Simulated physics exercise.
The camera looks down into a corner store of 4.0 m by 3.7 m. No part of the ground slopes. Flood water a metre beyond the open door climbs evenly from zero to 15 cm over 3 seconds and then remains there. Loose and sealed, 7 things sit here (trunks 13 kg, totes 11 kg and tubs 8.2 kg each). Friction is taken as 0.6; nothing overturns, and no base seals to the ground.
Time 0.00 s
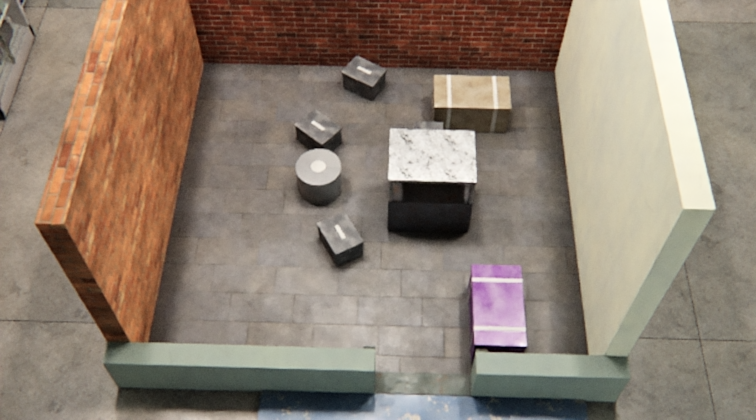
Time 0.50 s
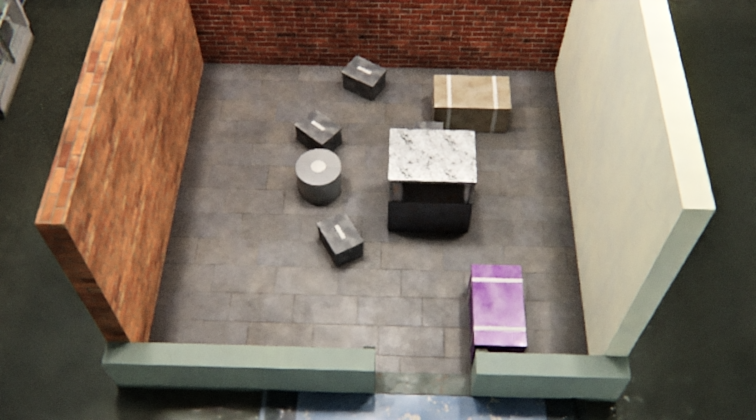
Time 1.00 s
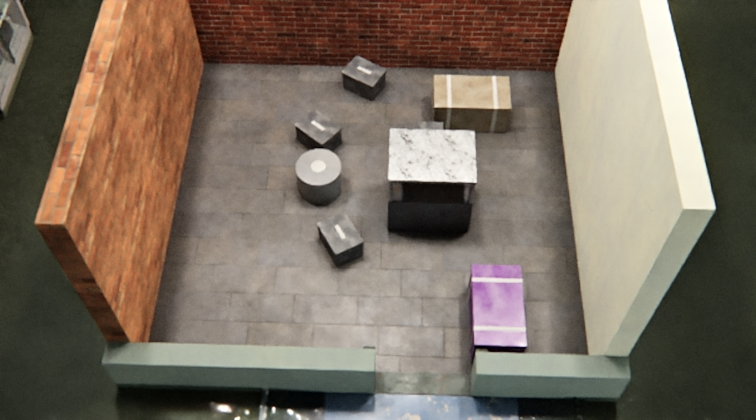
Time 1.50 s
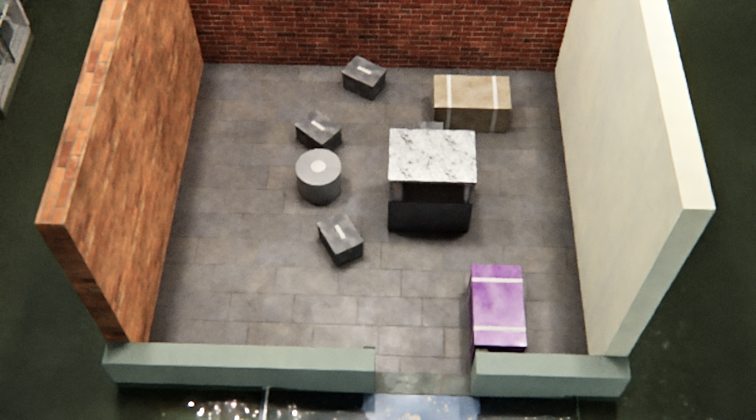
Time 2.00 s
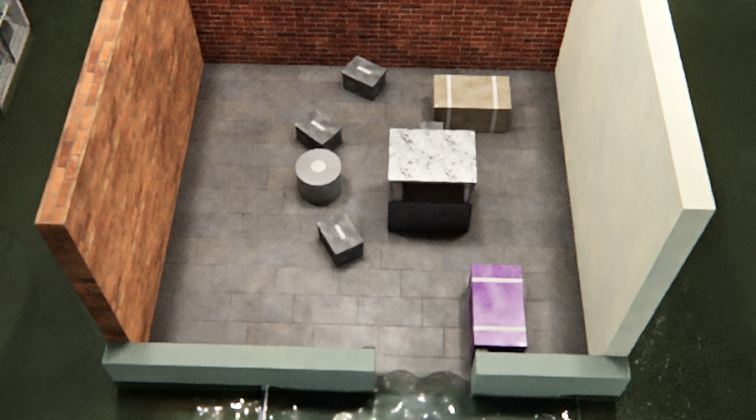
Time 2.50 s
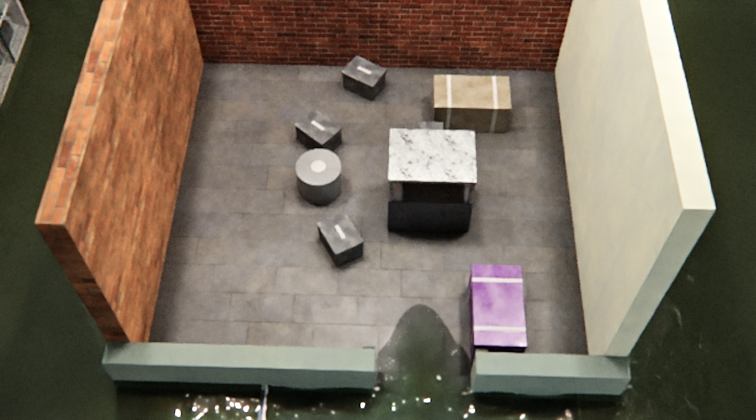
Dark green water spreads around a small walled room with a grey tiled floor, seen from a fixed, high viewpoint looking down. Three dark grey boxes and a round grey tub sit left of centre, with a white marbled table and black seat near the middle, a tan trunk behind and a purple one at front right. The water darkens the surrounding paving, then a tongue pushes through the front gap, while everything inside stays still.
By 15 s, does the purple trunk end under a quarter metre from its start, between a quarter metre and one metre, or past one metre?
It gets shunted a bit.
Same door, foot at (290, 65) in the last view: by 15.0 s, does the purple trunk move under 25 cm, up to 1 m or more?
Then the purple trunk gets carried off.
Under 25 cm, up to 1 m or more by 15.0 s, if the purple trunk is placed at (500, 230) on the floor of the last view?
Outcome - it ends up well away.
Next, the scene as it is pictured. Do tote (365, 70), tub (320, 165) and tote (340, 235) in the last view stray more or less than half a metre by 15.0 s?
Taking them in order: Smaller; greater; smaller.
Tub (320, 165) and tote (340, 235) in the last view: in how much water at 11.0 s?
2 and 5 cm.
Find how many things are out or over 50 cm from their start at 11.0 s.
By my reckoning, 0.
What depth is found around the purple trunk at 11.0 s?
About 5 cm.
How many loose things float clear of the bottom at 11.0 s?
Count: 2.
After 3.5 s the purple trunk is near (498, 304), 0.0 m from its start, aground; 0 afloat.
After 6.8 s the purple trunk is near (521, 303), 0.2 m from its start, aground; 0 afloat.
After 11.0 s the purple trunk is near (533, 272), 0.5 m from its start, afloat; 2 afloat.
After 15.0 s the purple trunk is near (558, 310), 0.5 m from its start, afloat; 3 afloat.
